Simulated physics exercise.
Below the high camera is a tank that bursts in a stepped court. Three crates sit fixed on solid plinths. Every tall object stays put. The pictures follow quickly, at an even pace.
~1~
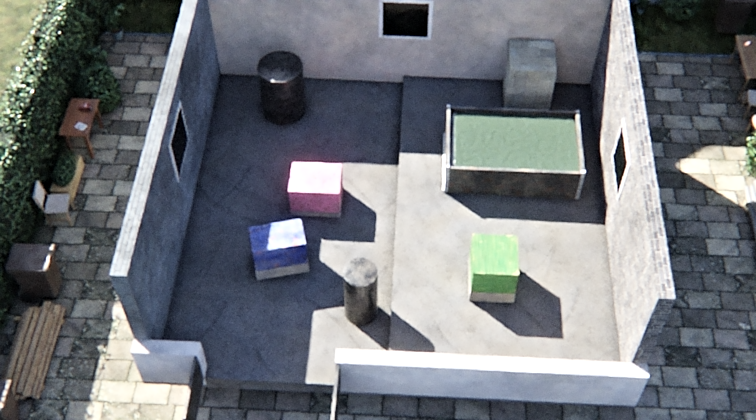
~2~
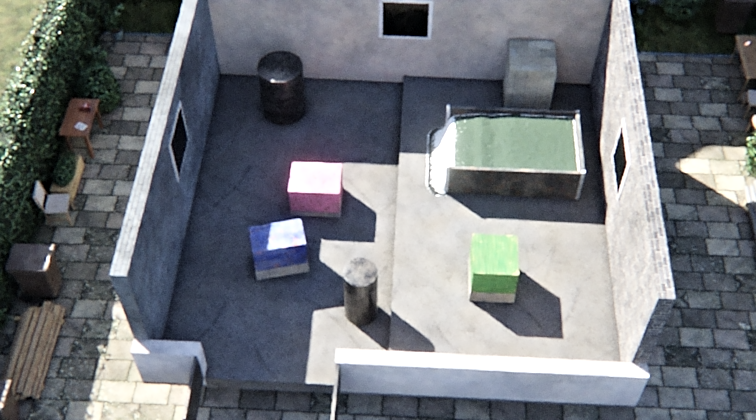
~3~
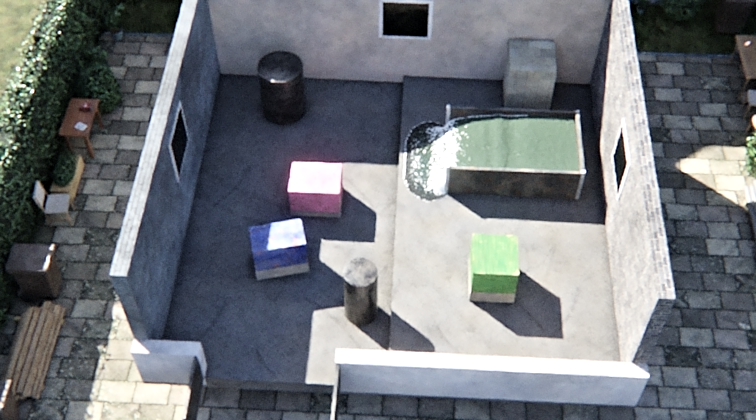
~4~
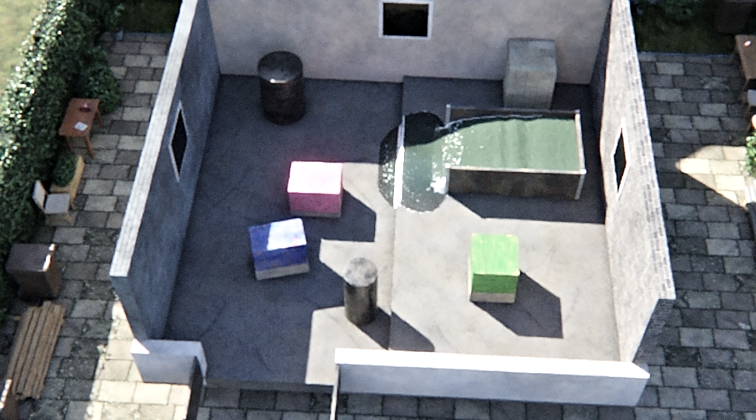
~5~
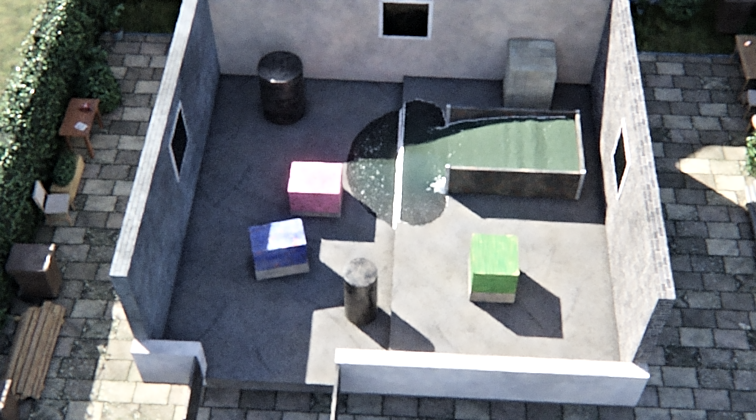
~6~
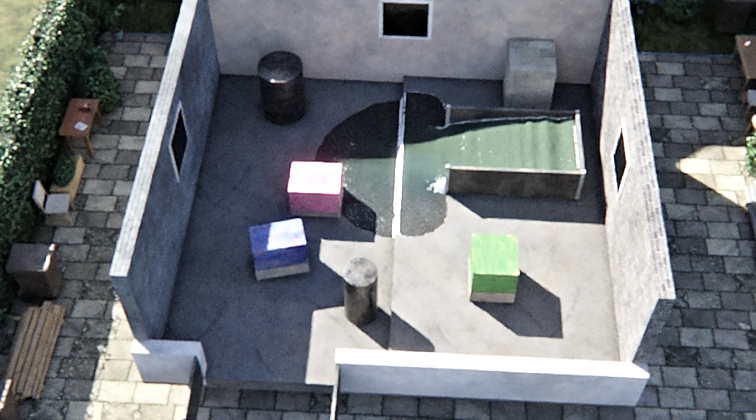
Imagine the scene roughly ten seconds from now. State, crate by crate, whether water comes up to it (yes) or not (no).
Pink crate - yes; green crate - no; blue crate - no.
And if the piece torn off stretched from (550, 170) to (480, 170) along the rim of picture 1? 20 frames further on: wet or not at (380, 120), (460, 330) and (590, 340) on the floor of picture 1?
First: Spared by the leak. Second: Reached by the flood. Third: Reached by the flood.
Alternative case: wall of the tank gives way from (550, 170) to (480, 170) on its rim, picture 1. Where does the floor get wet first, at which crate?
Answer: The green crate.
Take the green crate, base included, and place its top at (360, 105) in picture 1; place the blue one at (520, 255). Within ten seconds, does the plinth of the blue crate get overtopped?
Result for blue: Untouched.
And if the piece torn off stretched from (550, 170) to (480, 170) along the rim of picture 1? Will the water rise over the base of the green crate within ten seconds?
As far as I can tell, the green one is overrun.
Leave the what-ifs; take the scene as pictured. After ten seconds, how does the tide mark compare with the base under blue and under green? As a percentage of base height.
Around 60 % and 0 %.
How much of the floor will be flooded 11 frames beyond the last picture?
Roughly 35 per cent.
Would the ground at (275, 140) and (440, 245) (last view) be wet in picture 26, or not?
First spot inundated, second spot spared.
A moment on, water covers 30 % of the floor; the pink crate water round its plinth, the green crate not reached, the blue crate water round its plinth.
Next, water covers 35 % of the floor; the pink crate water round its plinth, the green crate not reached, the blue crate water round its plinth.
Then, water covers 50 % of the floor; the pink crate water round its plinth, the green crate not reached, the blue crate water round its plinth.
Later, water covers 55 % of the floor; the pink crate water round its plinth, the green crate not reached, the blue crate water round its plinth.
In the end, water covers 55 % of the floor; the pink crate was topped, the green crate stayed above the water, the blue crate stayed above the water.
